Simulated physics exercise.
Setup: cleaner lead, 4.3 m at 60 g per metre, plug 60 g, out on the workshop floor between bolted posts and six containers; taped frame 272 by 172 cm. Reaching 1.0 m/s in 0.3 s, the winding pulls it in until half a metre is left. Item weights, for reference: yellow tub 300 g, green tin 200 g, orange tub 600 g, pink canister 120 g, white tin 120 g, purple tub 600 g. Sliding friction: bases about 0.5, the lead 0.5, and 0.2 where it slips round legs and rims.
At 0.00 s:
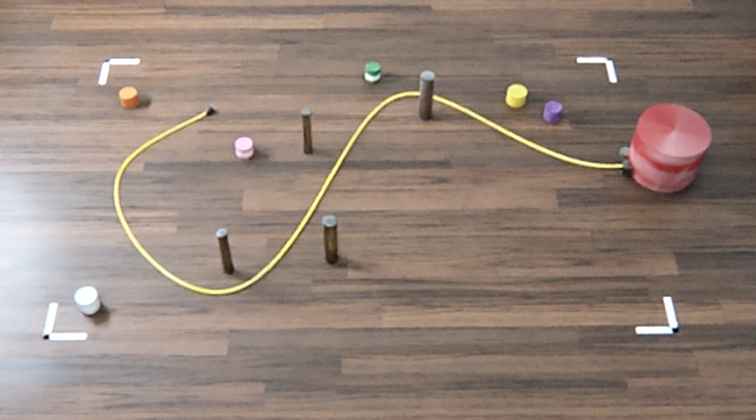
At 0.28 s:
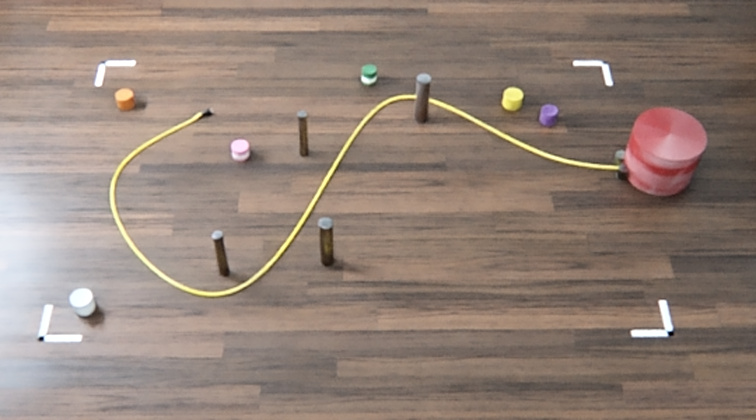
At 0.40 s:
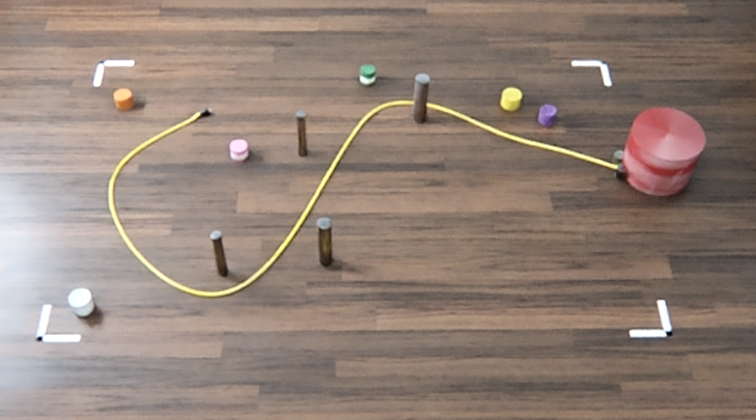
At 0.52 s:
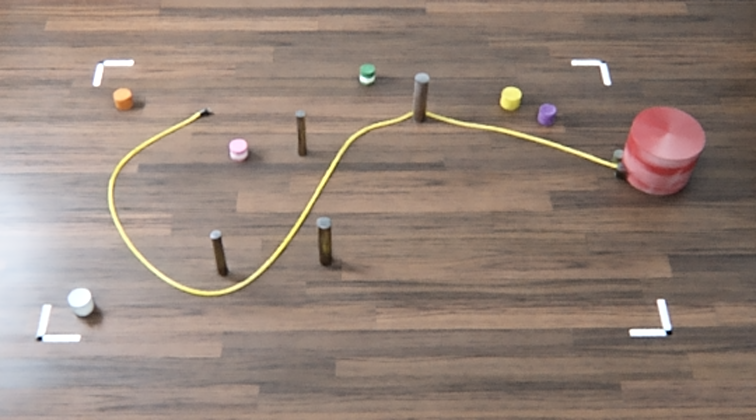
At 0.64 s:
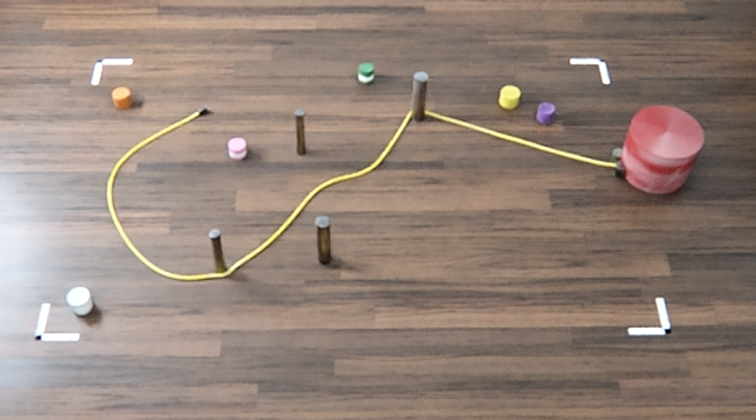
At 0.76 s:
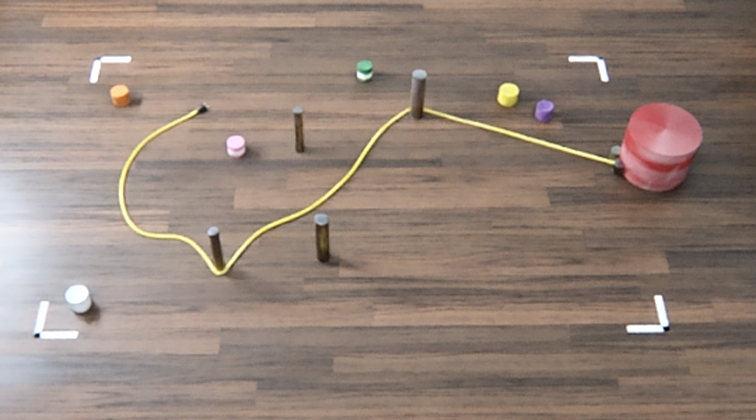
A yellow lead winds in a broad S from a red cylindrical cleaner at the right across a dark wooden floor seen from above, with white corner marks around it. Four upright posts stand along it, among small tubs and tins: orange, pink and white at left, green at top, yellow and purple nearer the cleaner. The view drifts very slightly while the lead pulls taut against the upper post, then its curves flatten and it bends sharply around the lower-left post.
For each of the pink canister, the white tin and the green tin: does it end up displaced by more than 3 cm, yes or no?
Pink canister - no, white tin - no, green tin - no.
After 1.7 s, plug at (223, 187); nothing else has moved.
After 2.6 s, plug at (324, 229); nothing else has moved.
After 3.5 s, plug at (402, 104); nothing else has moved.
After 4.4 s, plug at (529, 131); nothing else has moved.
After 5.2 s, plug at (529, 131); white tin 0 cm off its start at (77, 294), pink canister 0 cm off its start at (236, 142), green tin 0 cm off its start at (365, 65).
